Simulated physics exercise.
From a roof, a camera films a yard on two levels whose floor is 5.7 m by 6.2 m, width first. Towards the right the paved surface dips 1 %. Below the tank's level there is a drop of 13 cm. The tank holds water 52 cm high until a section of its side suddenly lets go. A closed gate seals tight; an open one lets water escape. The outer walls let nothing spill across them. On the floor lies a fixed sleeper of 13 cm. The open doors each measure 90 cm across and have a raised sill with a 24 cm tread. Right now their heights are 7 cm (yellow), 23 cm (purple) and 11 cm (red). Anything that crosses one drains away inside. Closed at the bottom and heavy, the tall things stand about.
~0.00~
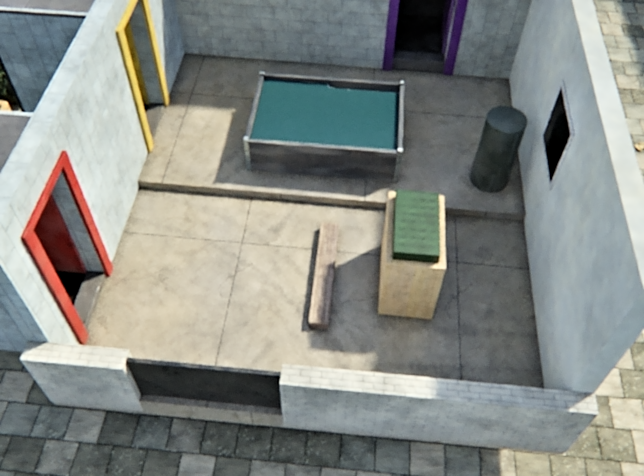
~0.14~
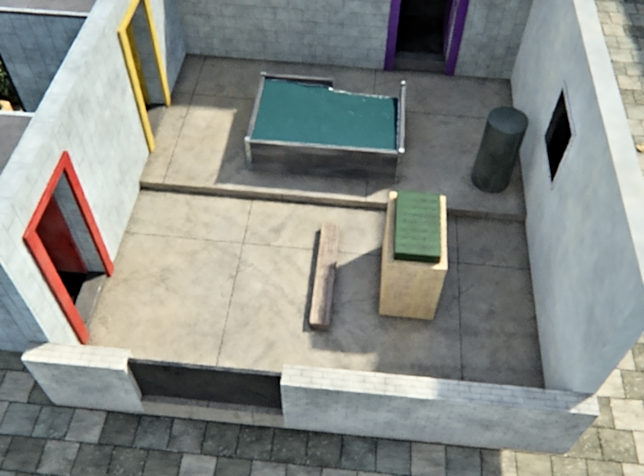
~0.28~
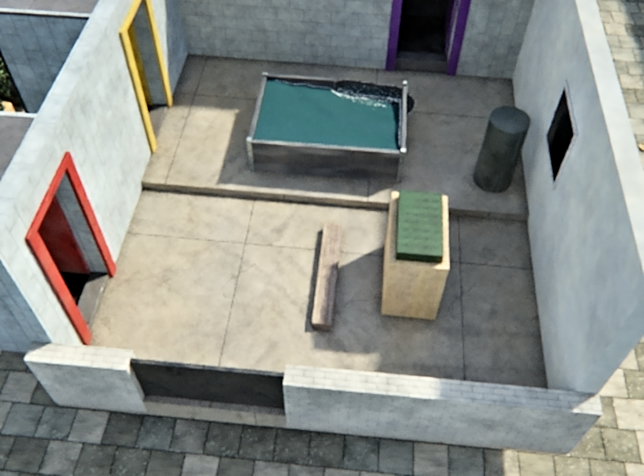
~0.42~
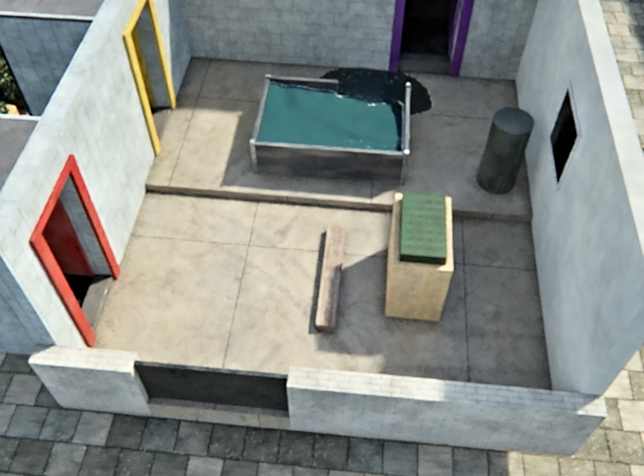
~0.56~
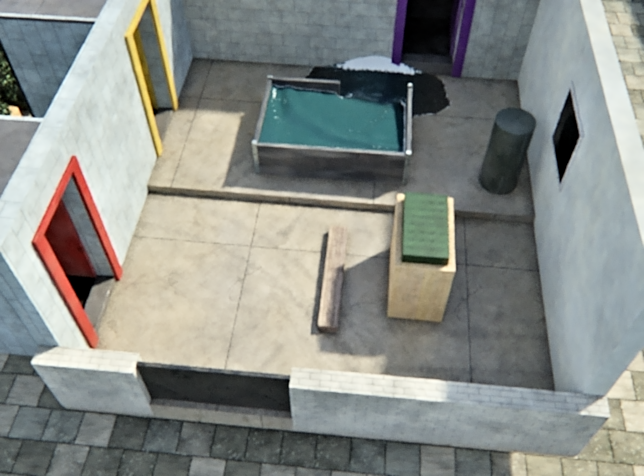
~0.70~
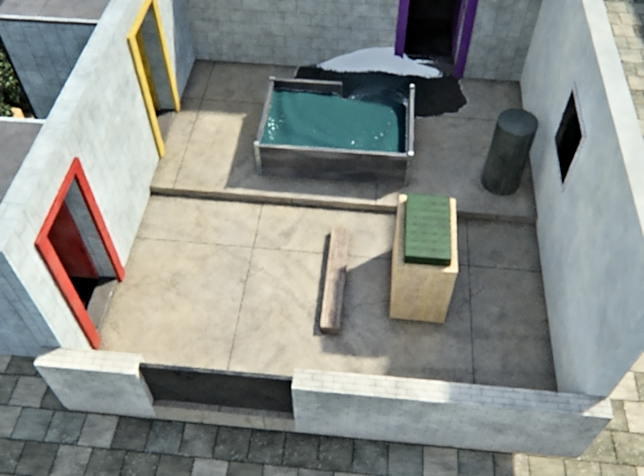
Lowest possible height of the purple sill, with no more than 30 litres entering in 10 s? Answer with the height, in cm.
I would say 22 cm.
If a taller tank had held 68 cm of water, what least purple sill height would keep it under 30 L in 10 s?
About 31 centimetres.
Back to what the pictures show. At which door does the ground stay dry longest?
It is the red one.
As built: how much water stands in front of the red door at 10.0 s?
Lab note: Depth approx. 2.0 cm.
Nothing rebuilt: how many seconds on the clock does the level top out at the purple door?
The level tops out around 1.4 s.
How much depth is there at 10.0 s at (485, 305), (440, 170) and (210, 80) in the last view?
In order: Around 6, 5 and 4 cm.
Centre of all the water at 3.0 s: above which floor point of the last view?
The balance point sits at roughly (363, 119).
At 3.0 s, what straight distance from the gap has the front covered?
Near 3.8 m, more or less.
After 1.4 s water covers 10 % of the floor, deepest (38 cm) near (378, 74); 29 cm at the purple door, 6 litres in over its 23 cm sill.
After 3.0 s water covers 30 % of the floor, deepest (26 cm) near (515, 90); 19 cm at the purple door, 26 litres in over its 23 cm sill.
After 10.0 s water covers 95 % of the floor, deepest (10 cm) near (429, 413); 7 cm at the purple door, 26 litres in over its 23 cm sill.
At the purple door as built, the water arrived by 0.6 s and peaked near 29 cm at 1.4 s.
With a sill of 20.5 cm, 43 litres would have come in within the 10 s; with 28 cm, 9 litres. So under 30 litres takes about 22 cm.
